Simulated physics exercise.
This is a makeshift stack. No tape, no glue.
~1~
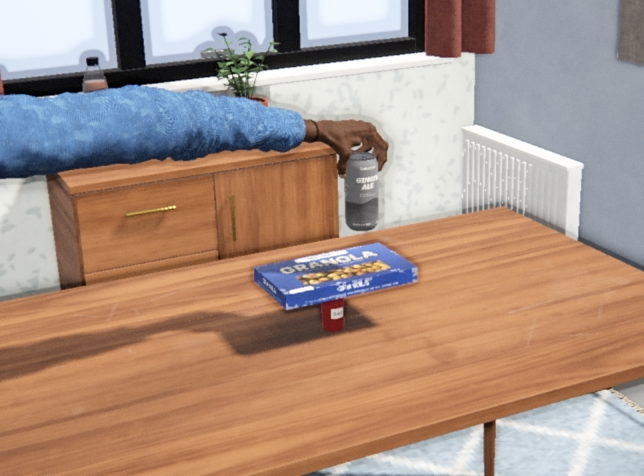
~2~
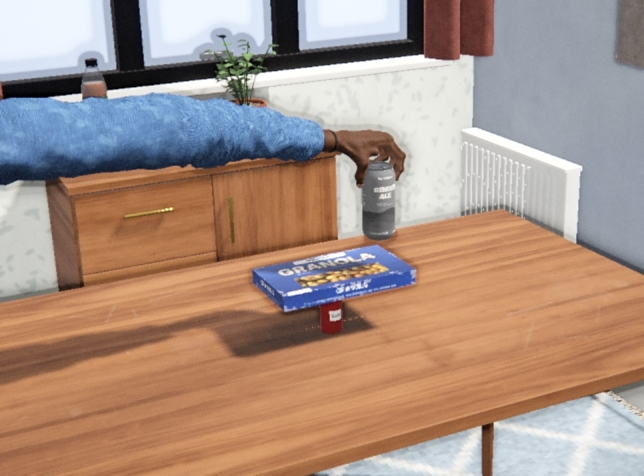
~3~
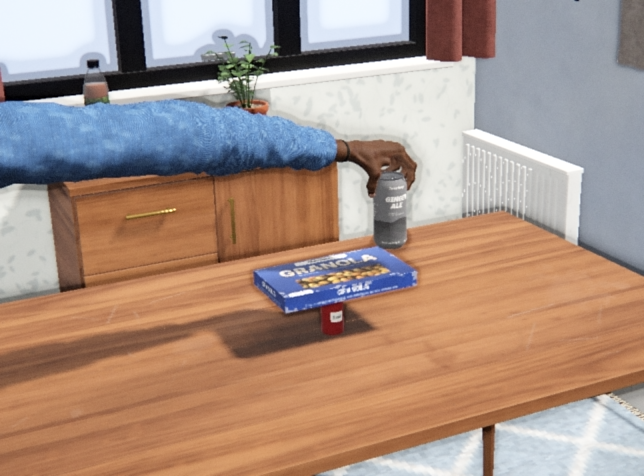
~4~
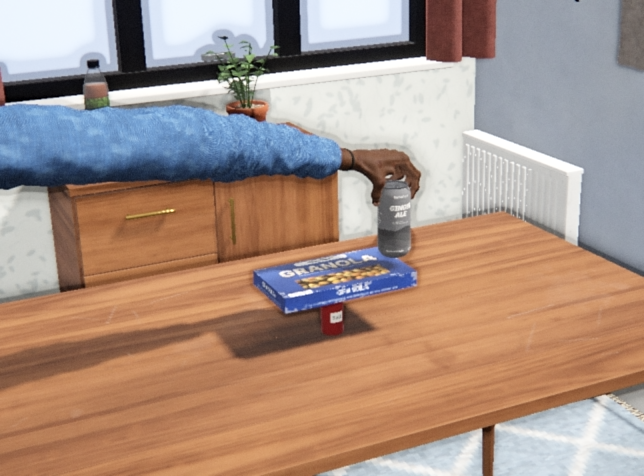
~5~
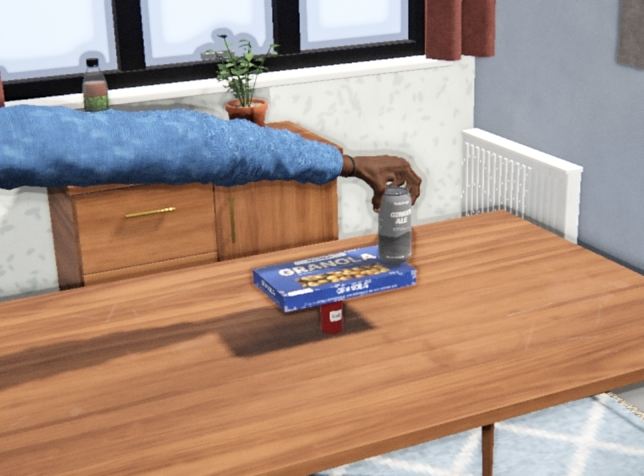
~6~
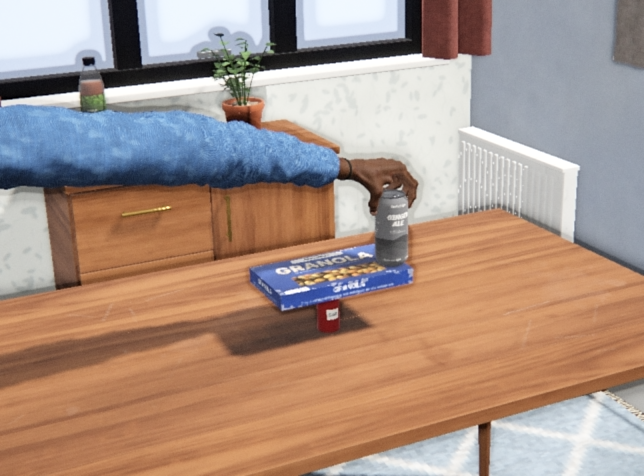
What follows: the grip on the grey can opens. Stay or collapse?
In the end the stack gives way.
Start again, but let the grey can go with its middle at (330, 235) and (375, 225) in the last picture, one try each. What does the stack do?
In the first case it holds; in the second case it comes apart.
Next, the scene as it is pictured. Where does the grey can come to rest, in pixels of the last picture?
Around (430, 277).
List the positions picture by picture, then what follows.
On its way; grey can (361, 192); blue packet (335, 274), in the first frame.
On its way; grey can (378, 201); blue packet (333, 276), in the second frame.
On its way; grey can (390, 211); blue packet (335, 278), in the third frame.
On its way; grey can (394, 220); blue packet (335, 278), in the fourth frame.
On its way; grey can (395, 225); blue packet (334, 277), in the fifth frame.
Set down, still held; grey can (391, 228); blue packet (331, 275), in the sixth frame.
Then, 0.30 s past the last view, grey can now fallen; blue packet rocked 29° from its first pose.
Then, 0.40 s past the last view, blue packet rocked 50° from its first pose.
Then, 0.60 s past the last view, blue packet rocked 37° from its first pose.
Then, 1.20 s past the last view, blue packet rocked 34° from its first pose.
Finally, fallen, grey can; moved from the start, blue packet; red shaker still in place. Final places as the last picture's camera would see them, grey can near (430, 277). The stack loses its balance.
